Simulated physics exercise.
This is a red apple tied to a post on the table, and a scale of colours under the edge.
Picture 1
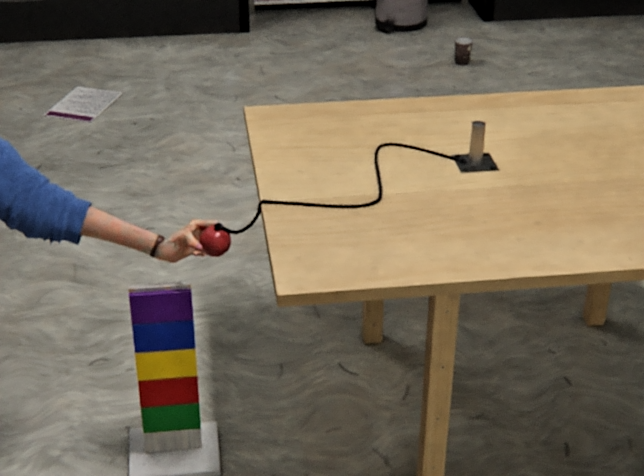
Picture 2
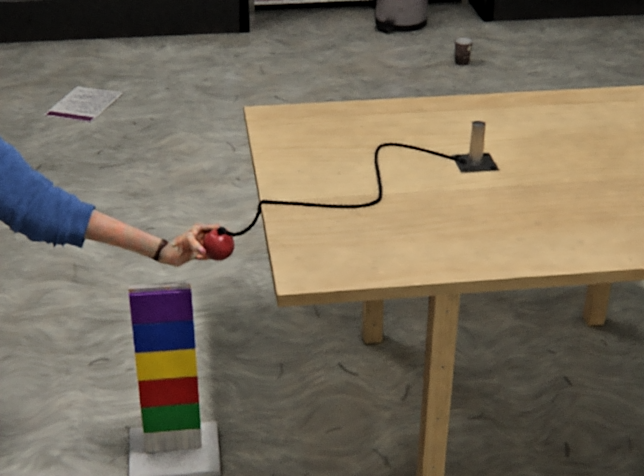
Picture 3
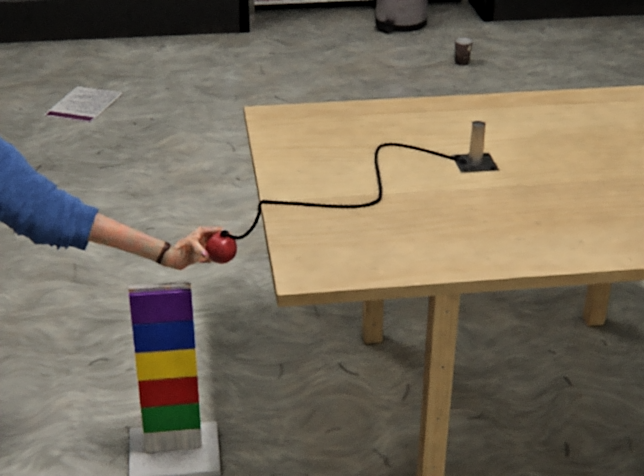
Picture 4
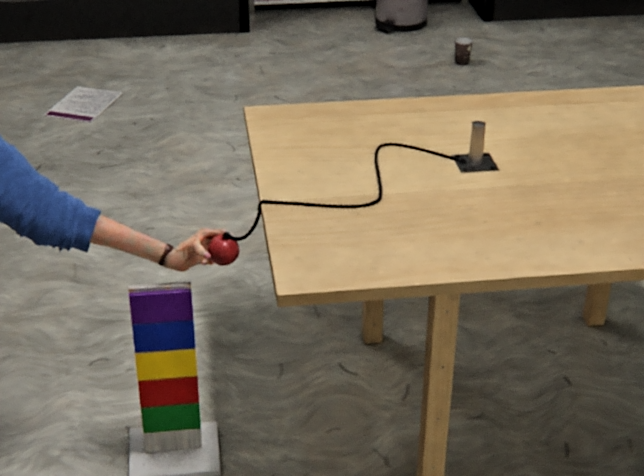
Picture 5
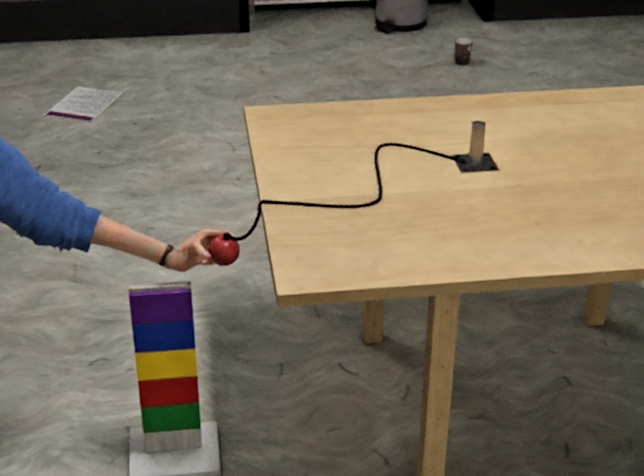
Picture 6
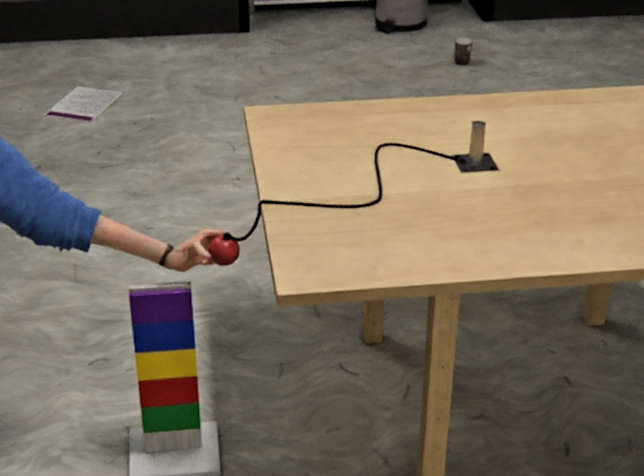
To begin with, a hand reaching in from the left holds a red ball-like object just off the table's edge, above a striped colour scale, its slack black cord winding across the tabletop to a post. The hand shifts it very slightly right and downward, then stays still, the cord barely changing.
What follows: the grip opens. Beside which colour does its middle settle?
Its centre hangs level with the yellow band.
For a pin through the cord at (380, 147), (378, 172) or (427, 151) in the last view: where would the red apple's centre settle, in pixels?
Try by try, around (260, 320), (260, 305) and (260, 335).
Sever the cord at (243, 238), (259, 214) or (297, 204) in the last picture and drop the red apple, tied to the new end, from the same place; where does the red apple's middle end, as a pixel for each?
Try by try, around (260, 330), (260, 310) and (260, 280).
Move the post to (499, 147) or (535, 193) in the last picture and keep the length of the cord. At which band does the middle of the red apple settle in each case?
One after the other, blue; blue.
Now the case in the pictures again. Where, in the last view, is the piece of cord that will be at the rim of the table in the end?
That spot is around (376, 201).
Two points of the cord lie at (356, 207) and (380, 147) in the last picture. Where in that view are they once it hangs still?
Near (257, 204) and (371, 171).
A little later, apple near (260, 326); level with blue.
Next, apple near (265, 333); level with yellow.
When it is over, apple near (261, 341); level with yellow. Its middle rests at the yellow band.
